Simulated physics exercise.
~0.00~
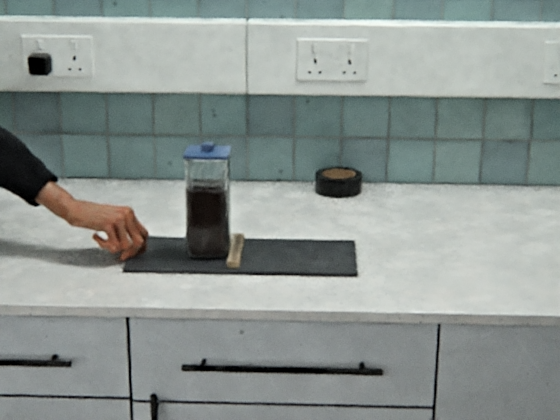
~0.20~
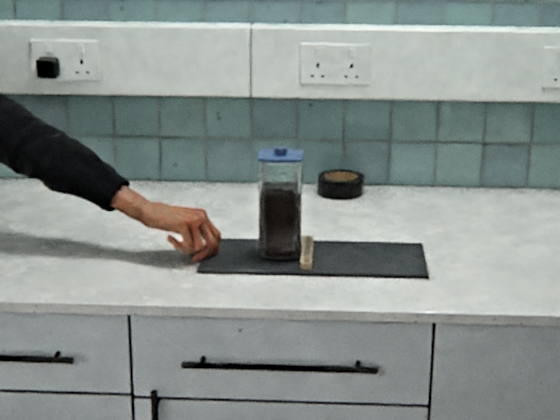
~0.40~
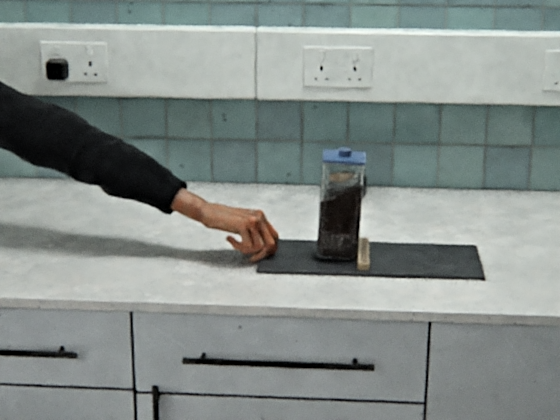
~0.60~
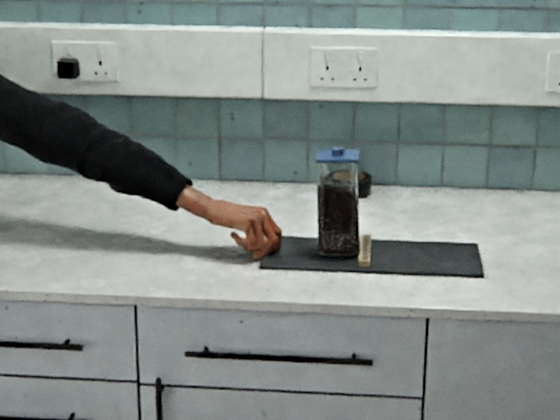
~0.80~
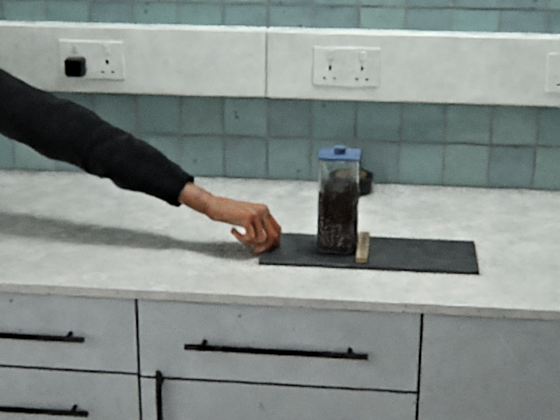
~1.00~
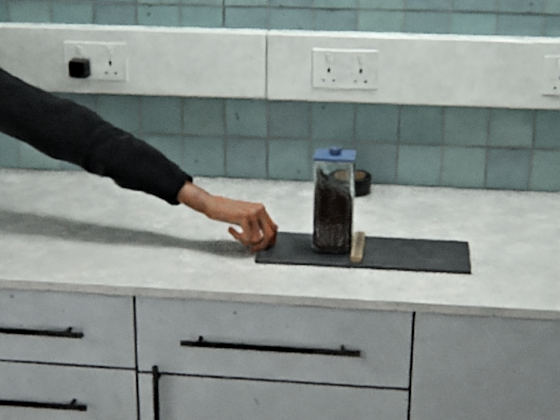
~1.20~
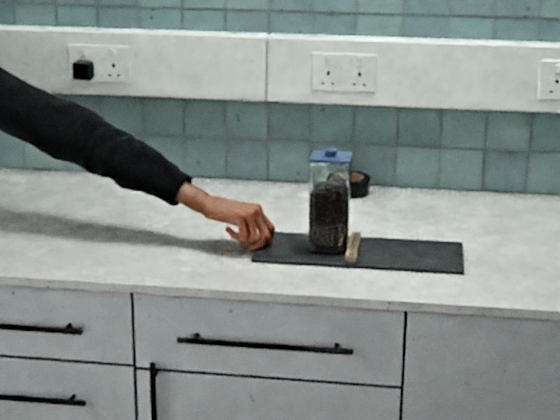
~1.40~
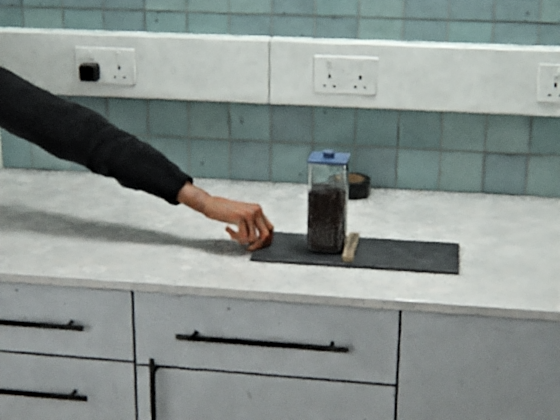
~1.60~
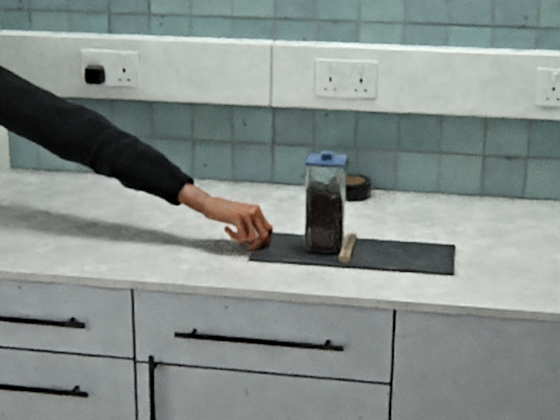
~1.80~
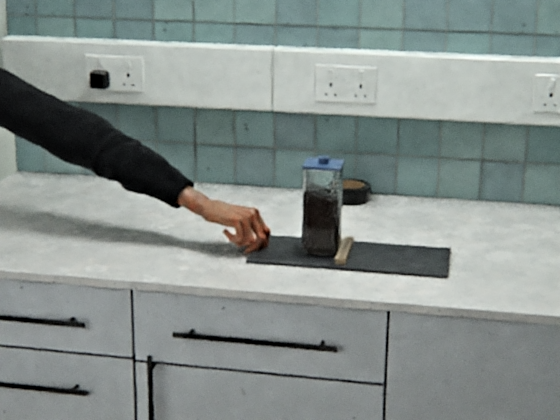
A hand slides a dark board right, then stops, and the bottle on it stays upright.
